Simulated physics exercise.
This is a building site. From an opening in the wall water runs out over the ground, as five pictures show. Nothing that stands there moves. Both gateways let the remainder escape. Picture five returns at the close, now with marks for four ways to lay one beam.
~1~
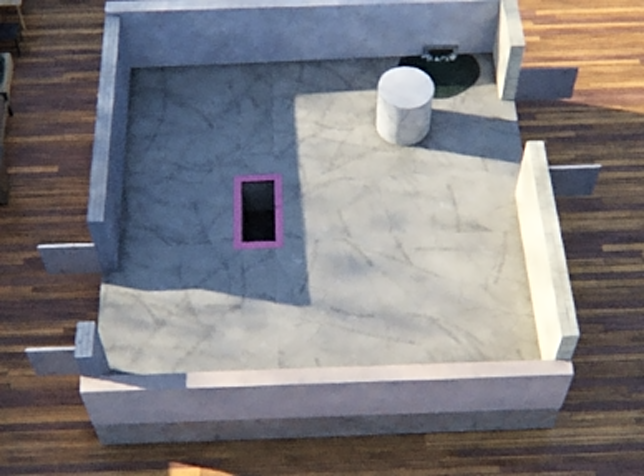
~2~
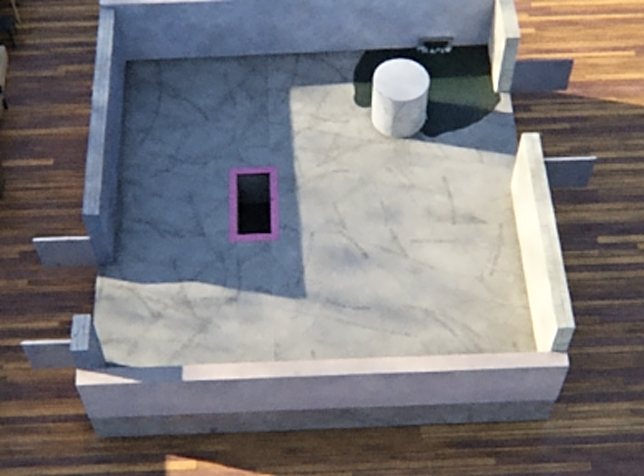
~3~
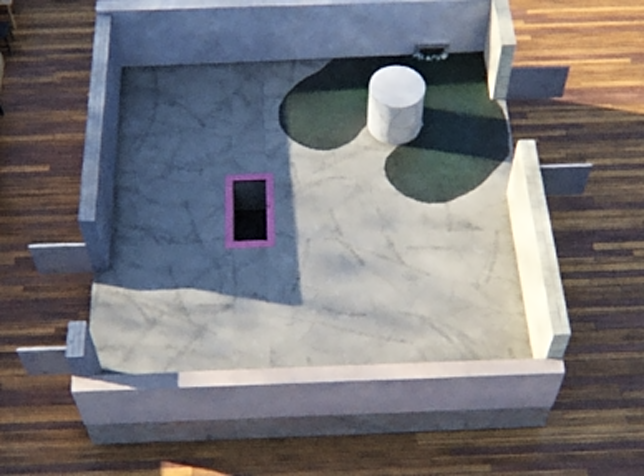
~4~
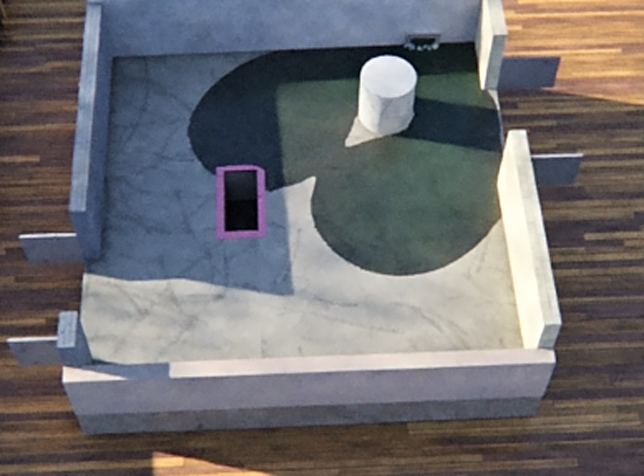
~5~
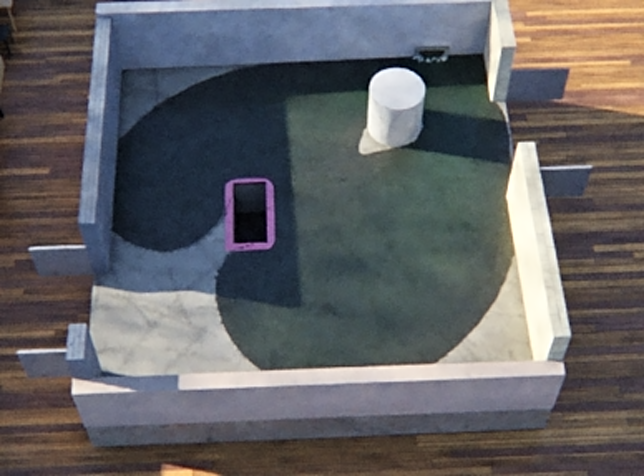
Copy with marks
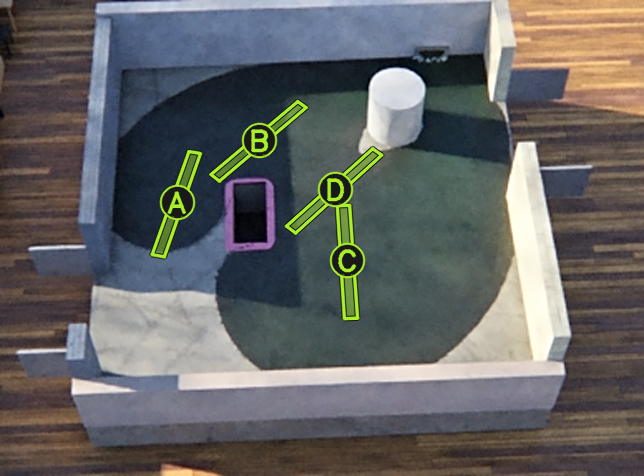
Dark green water spreading from the top right corner of a walled floor, passing around a white cylinder and reaching a pink-edged gully.
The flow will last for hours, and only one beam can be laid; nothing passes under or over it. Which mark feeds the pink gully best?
Spot B.
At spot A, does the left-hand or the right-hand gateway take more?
The left one.
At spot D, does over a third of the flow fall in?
No, it does not.
On the marked copy, A from (158, 255) to (194, 152); B from (215, 177) to (301, 104); C from (350, 318) to (343, 205); D from (291, 229) to (377, 151).
If A is chosen, about 16 % of the stream runs into the pink gully, about 84 % out by the gates.
If B is chosen, about 24 % of the stream runs into the pink gully, about 76 % out by the gates.
If C is chosen, about 17 % of the stream runs into the pink gully, about 83 % out by the gates.
If D is chosen, about 13 % of the stream runs into the pink gully, about 87 % out by the gates.
